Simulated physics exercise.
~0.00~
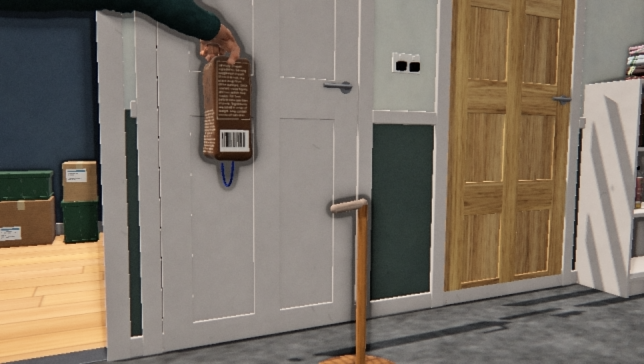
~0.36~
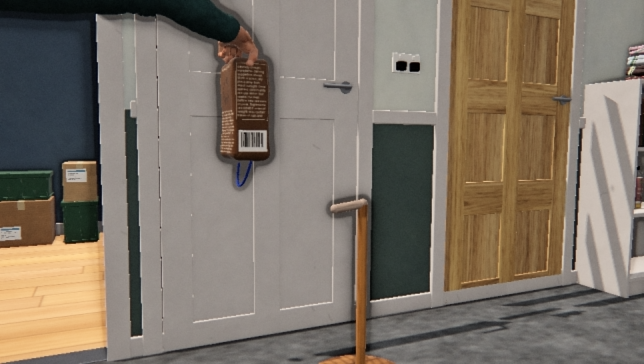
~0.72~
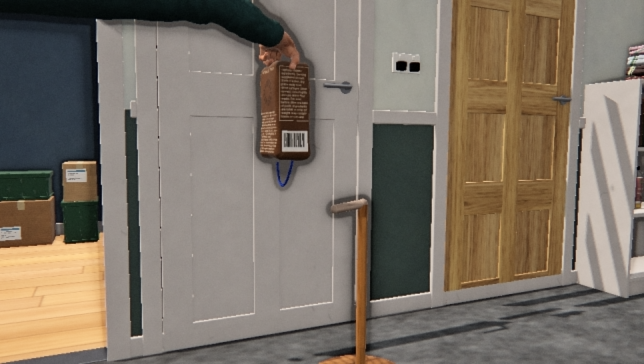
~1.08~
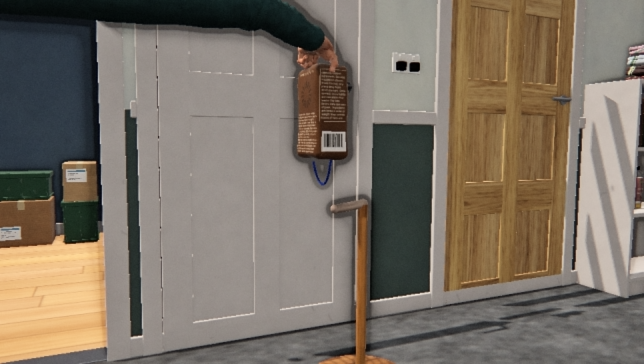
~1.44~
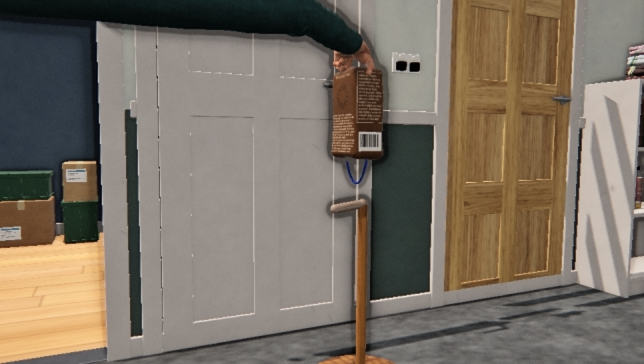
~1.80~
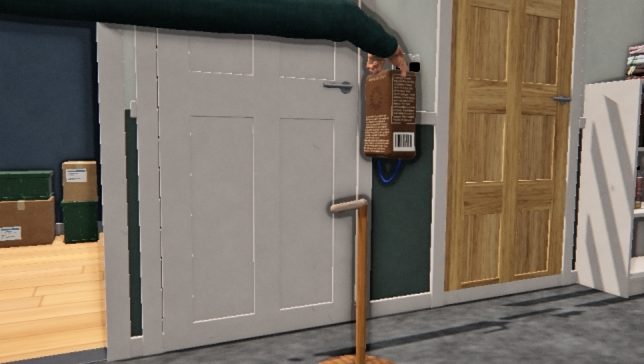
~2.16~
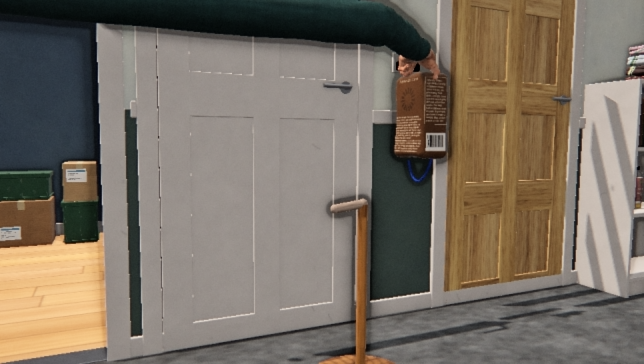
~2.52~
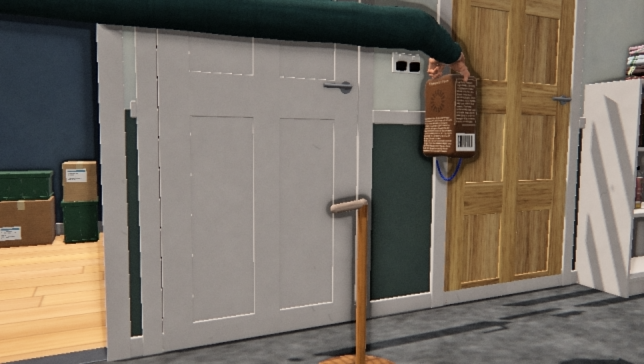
A brown sack with a barcode, a small blue loop dangling beneath it, hangs from a hand whose dark green sleeve reaches in from the upper left. The still, level view shows a room with a white panelled door, a wooden door to the right, cardboard boxes at the left, and a wooden post with a short crosspiece standing in front. The hand carries the sack steadily right across the white door. It passes over the post, the loop swinging slightly just above the top without catching. The sack ends upright and clear, beside the wooden door.
